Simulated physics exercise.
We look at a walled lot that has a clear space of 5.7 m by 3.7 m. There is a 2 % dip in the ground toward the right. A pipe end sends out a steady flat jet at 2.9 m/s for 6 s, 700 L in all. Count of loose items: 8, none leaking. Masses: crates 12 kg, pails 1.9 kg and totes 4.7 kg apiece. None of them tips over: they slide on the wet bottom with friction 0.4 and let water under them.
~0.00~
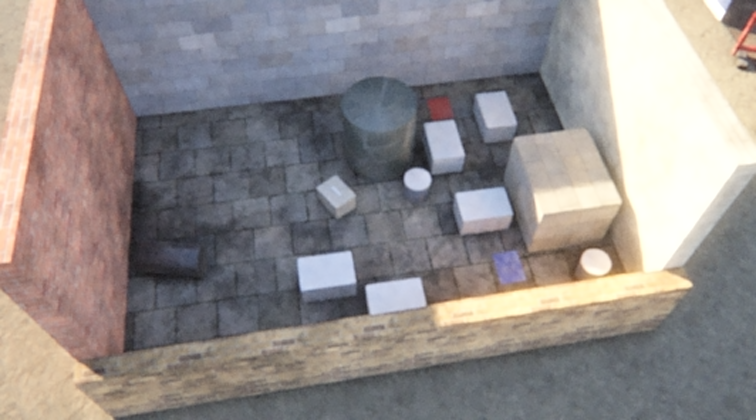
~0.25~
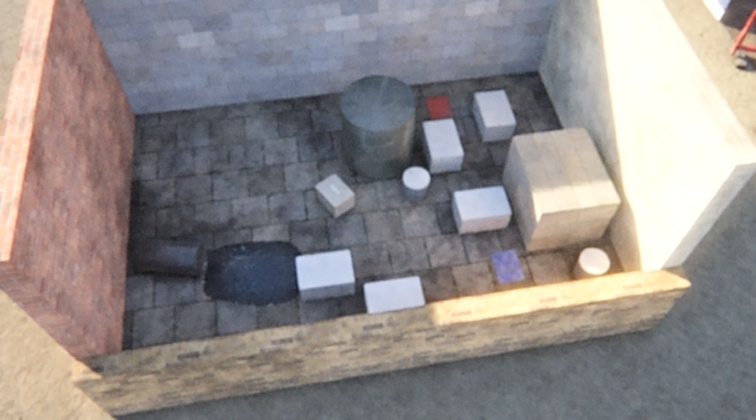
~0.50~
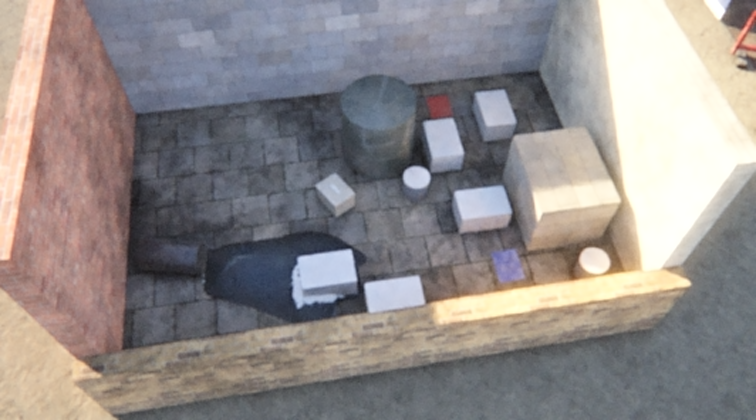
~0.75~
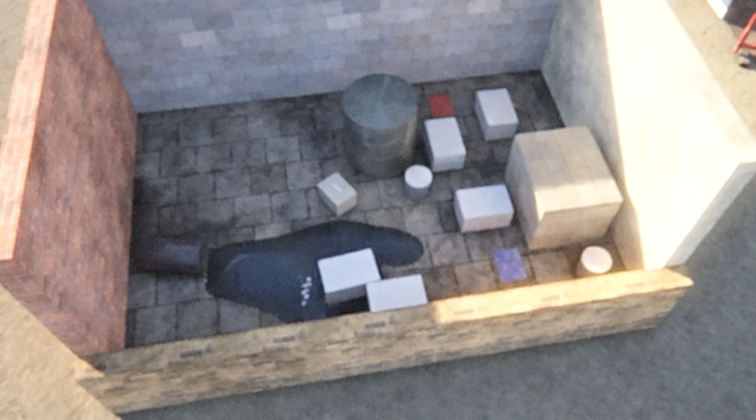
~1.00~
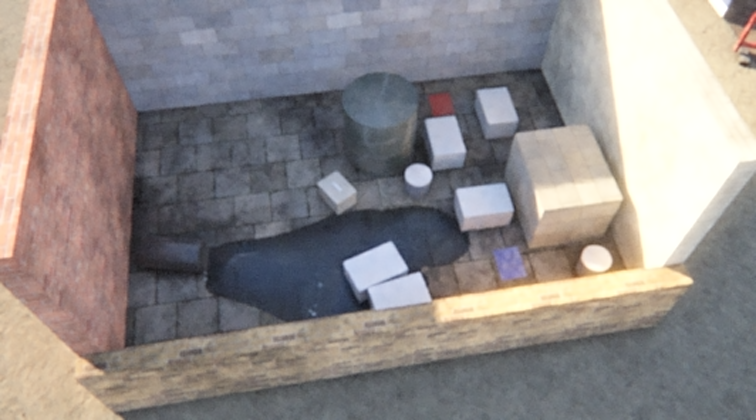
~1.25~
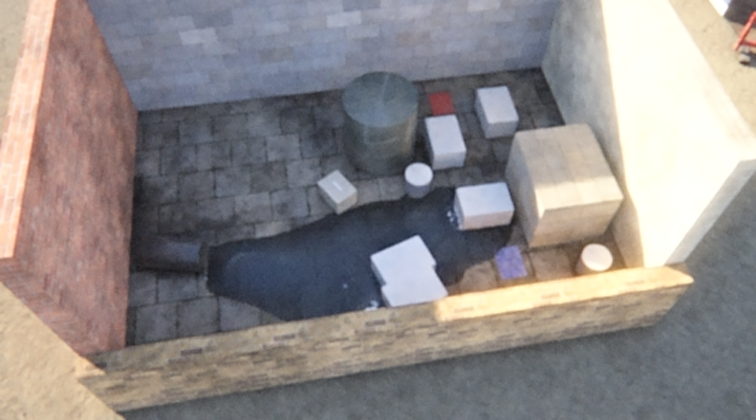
Dark water spreading rightward from a pipe across a walled paved lot, pushing one white crate along the ground against another.
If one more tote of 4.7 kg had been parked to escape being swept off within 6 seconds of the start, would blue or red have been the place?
The place would have been red.
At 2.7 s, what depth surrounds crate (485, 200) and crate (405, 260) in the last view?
About 6 and 9 cm.
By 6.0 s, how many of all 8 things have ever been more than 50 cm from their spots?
The tally stands at 3.
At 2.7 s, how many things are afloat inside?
3.
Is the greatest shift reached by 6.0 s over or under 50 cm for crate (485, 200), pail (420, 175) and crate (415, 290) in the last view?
Going one by one: Beyond it, within it, beyond it.
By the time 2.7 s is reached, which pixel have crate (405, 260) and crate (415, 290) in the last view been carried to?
About (512, 238) for the first and (591, 266) for the second.
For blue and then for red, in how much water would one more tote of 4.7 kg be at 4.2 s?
Around 22 cm for the first start, around 2 cm for the second.
After 1.8 s on blue it would be 5 cm off in 4 cm of water; on red it would be 0 cm off in 0 cm of water.
After 2.7 s on blue it would be 82 cm off in 5 cm of water; on red it would be 0 cm off in 0 cm of water.
After 4.2 s on blue it would be 87 cm off in 22 cm of water; on red it would be 0 cm off in 2 cm of water.
After 6.0 s on blue it would be 89 cm off in 24 cm of water; on red it would be 0 cm off in 3 cm of water.
